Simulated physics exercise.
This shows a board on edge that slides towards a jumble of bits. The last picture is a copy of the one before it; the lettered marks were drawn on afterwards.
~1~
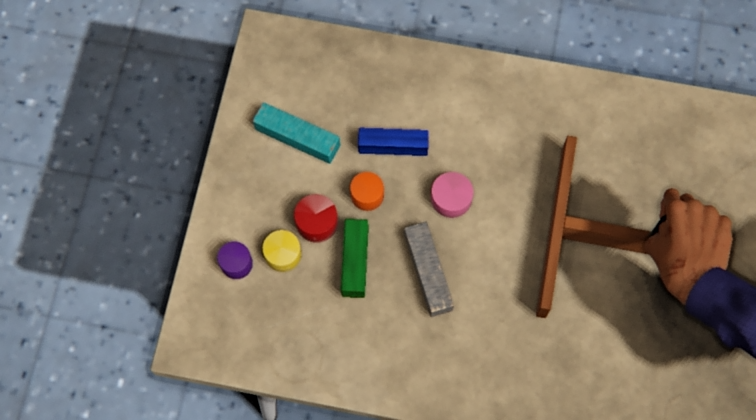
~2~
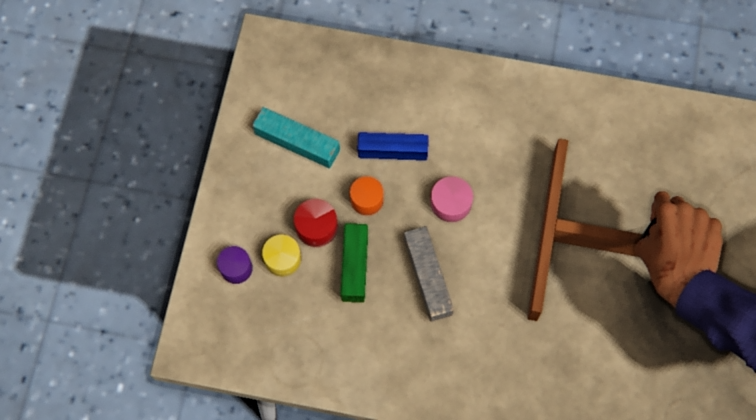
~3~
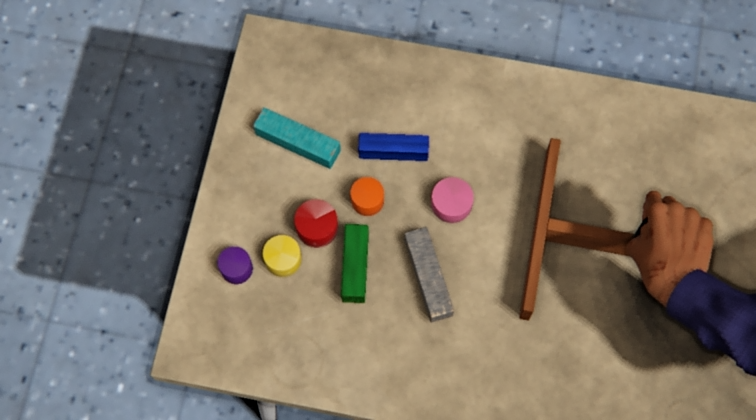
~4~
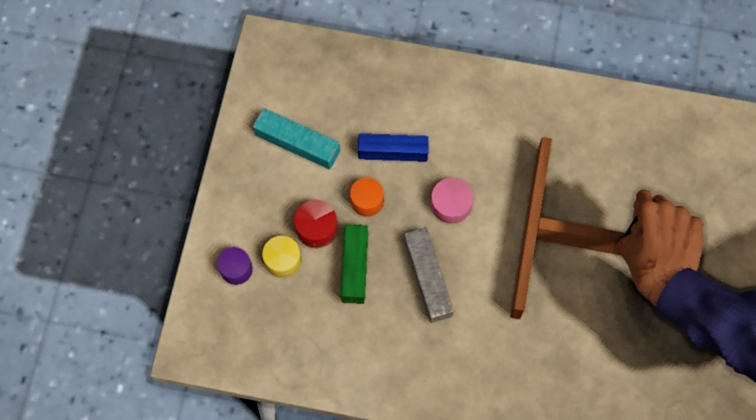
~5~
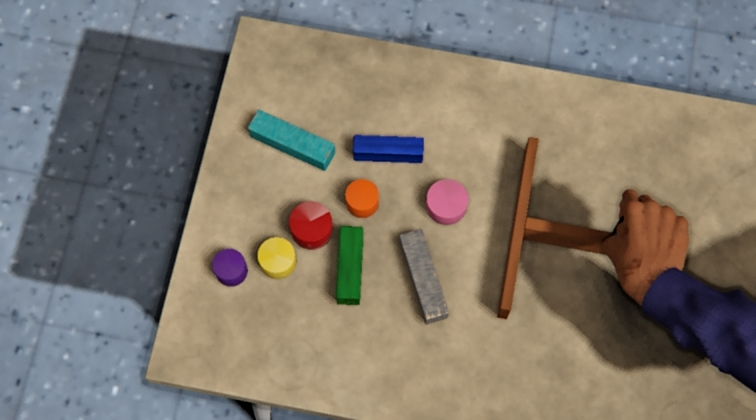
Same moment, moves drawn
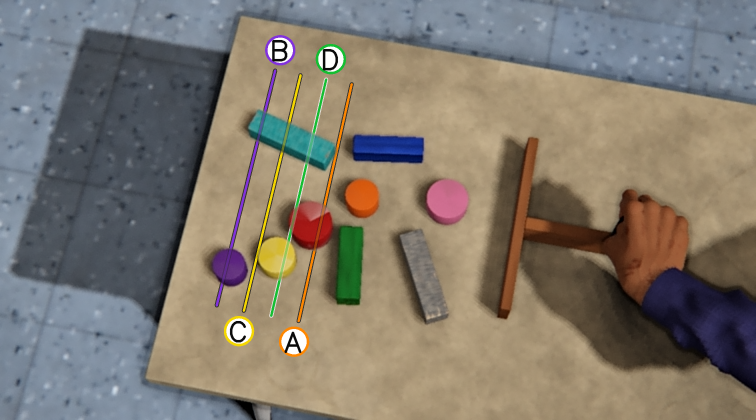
A hand holding a wooden board by its handle slid it slowly left across a tabletop towards a scattered group of colourful round pieces and bars, which stayed in place with a gap still between them.
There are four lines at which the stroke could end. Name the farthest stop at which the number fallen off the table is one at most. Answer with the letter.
At C, and not beyond.
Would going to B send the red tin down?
By then, yes.
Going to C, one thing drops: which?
The turquoise bar.
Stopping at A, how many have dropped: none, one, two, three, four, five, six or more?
By then, none.
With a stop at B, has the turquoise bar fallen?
Yes.
On the marked copy, A at (326, 198); B at (247, 184); C at (273, 189); D at (300, 194).
Following C. Soon after the start, board (431, 205); grey bar (400, 275); pink tin (407, 195).
Later, board (341, 189); turquoise bar (236, 131); purple tin (226, 269).
In the end, board (275, 176); turquoise bar over the edge; red tin (198, 203); one fallen.
As for the rest, A is within the limit but short; B drops four; D is within the limit but short.
